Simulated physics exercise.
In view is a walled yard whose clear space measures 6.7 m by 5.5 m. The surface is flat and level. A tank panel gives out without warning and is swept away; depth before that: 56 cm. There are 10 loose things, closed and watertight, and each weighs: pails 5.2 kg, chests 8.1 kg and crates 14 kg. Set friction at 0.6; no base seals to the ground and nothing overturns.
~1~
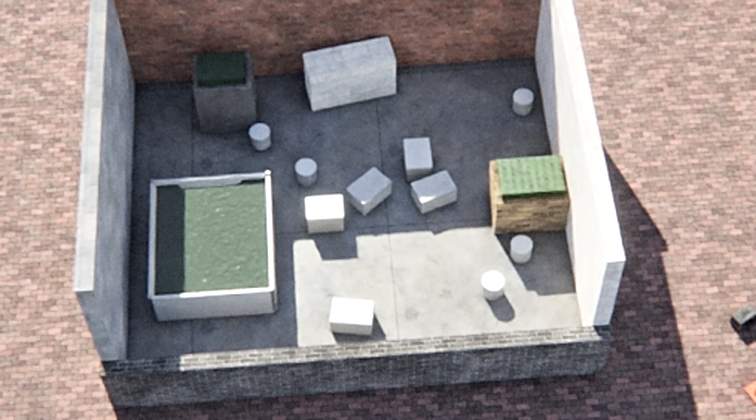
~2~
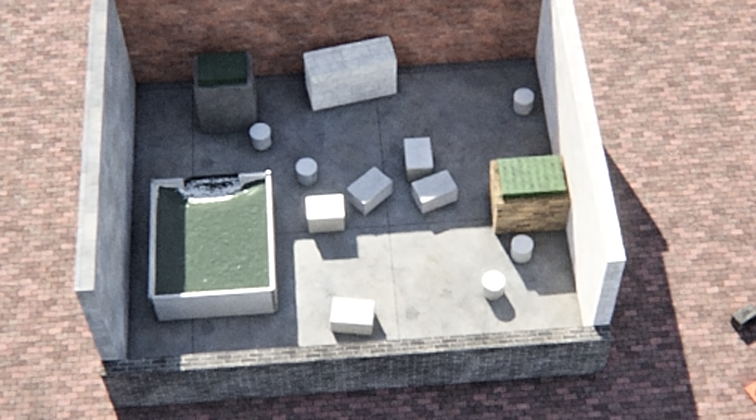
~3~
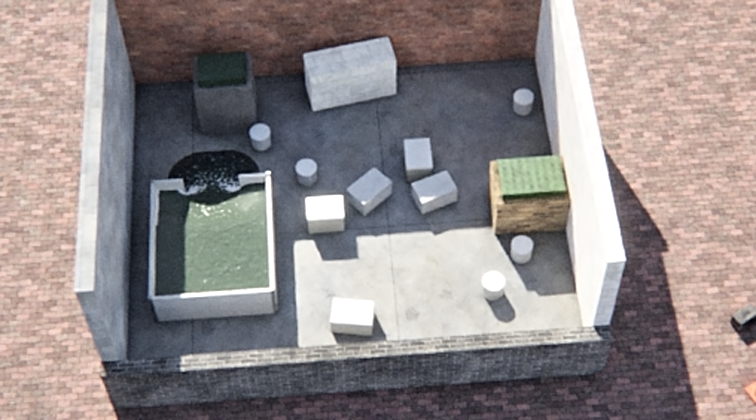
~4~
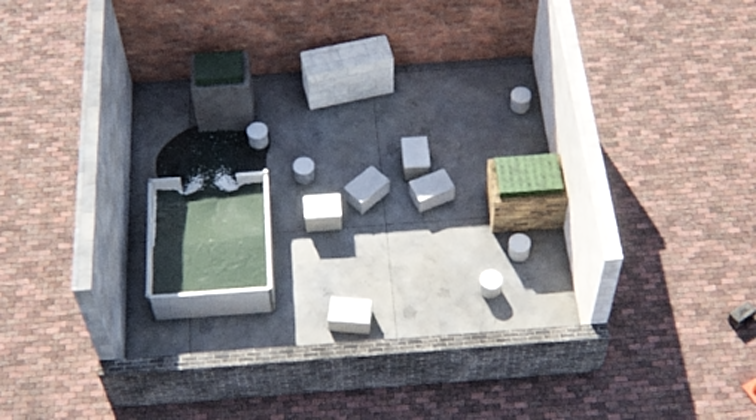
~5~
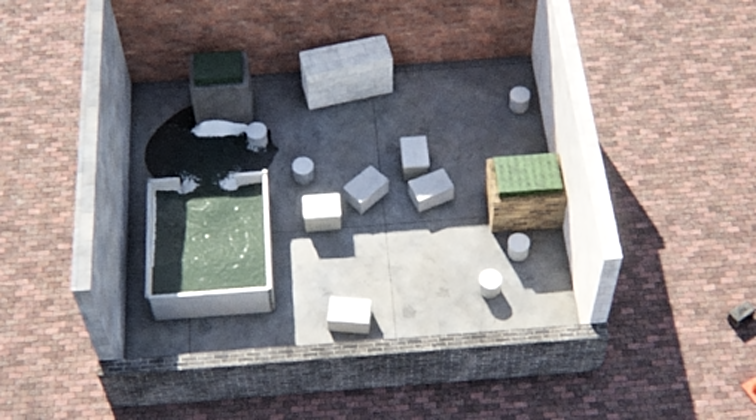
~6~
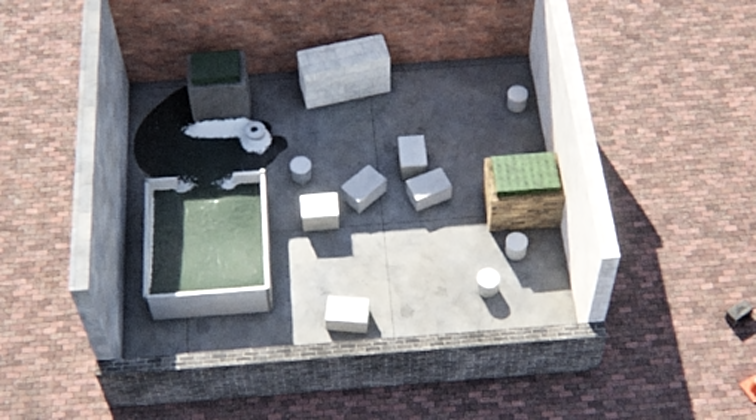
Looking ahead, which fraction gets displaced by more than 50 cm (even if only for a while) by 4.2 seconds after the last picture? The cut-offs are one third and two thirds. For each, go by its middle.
Fewer than a third.
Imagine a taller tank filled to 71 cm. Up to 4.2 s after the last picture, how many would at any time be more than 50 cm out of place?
It would come to 3 of them.
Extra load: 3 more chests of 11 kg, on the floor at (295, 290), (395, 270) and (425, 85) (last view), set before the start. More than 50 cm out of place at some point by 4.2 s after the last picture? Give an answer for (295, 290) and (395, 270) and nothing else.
In order: Within it, within it.
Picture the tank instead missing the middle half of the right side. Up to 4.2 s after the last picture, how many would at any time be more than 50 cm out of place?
Then the count would be 7.
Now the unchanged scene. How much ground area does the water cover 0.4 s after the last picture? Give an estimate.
The covered patch comes to about 8.0 m2.
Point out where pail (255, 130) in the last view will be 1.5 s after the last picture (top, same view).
Roughly at (379, 129).
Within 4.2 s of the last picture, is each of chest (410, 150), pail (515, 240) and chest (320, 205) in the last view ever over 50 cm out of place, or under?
First exceeding it, second falling below it, third falling below it.
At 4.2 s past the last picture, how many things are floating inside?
Total: 2.
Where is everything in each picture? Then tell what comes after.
A pail at (260, 132), on the bottom; a pail at (306, 167), on the bottom; 3.4 m2 under water; 0 of 10 have shifted, in the first frame.
A pail at (260, 131), on the bottom; a pail at (306, 166) rests on the ground; water covers 3.9 m2; 0 of 10 have shifted, in the second frame.
A pail at (260, 132), on the bottom; a pail at (306, 167), on the bottom; water covers 4.5 m2; 0 of 10 have shifted, in the third frame.
A pail at (257, 130) rests on the ground; a pail at (304, 166), on the bottom; water covers 5.3 m2; 0 of 10 have shifted, in the fourth frame.
A pail at (256, 130) rests on the ground; a pail at (303, 165) rests on the ground; water covers 5.7 m2; 0 of 10 have shifted, in the fifth frame.
A pail at (255, 129), on the bottom; a pail at (301, 165) rests on the ground; 6.4 m2 under water; 0 of 10 have shifted, in the sixth frame.
Then, 0.4 s after the last picture 1 of 10 are over 50 cm from their spots; 0 afloat.
Then, 1.5 s after the last picture 1 of 10 are over 50 cm from their spots; 0 afloat.
Then, 2.8 s after the last picture 2 of 10 are over 50 cm from their spots; 0 afloat.
Then, 4.2 s after the last picture 2 of 10 are over 50 cm from their spots, and 2 have been at some point; 2 afloat.
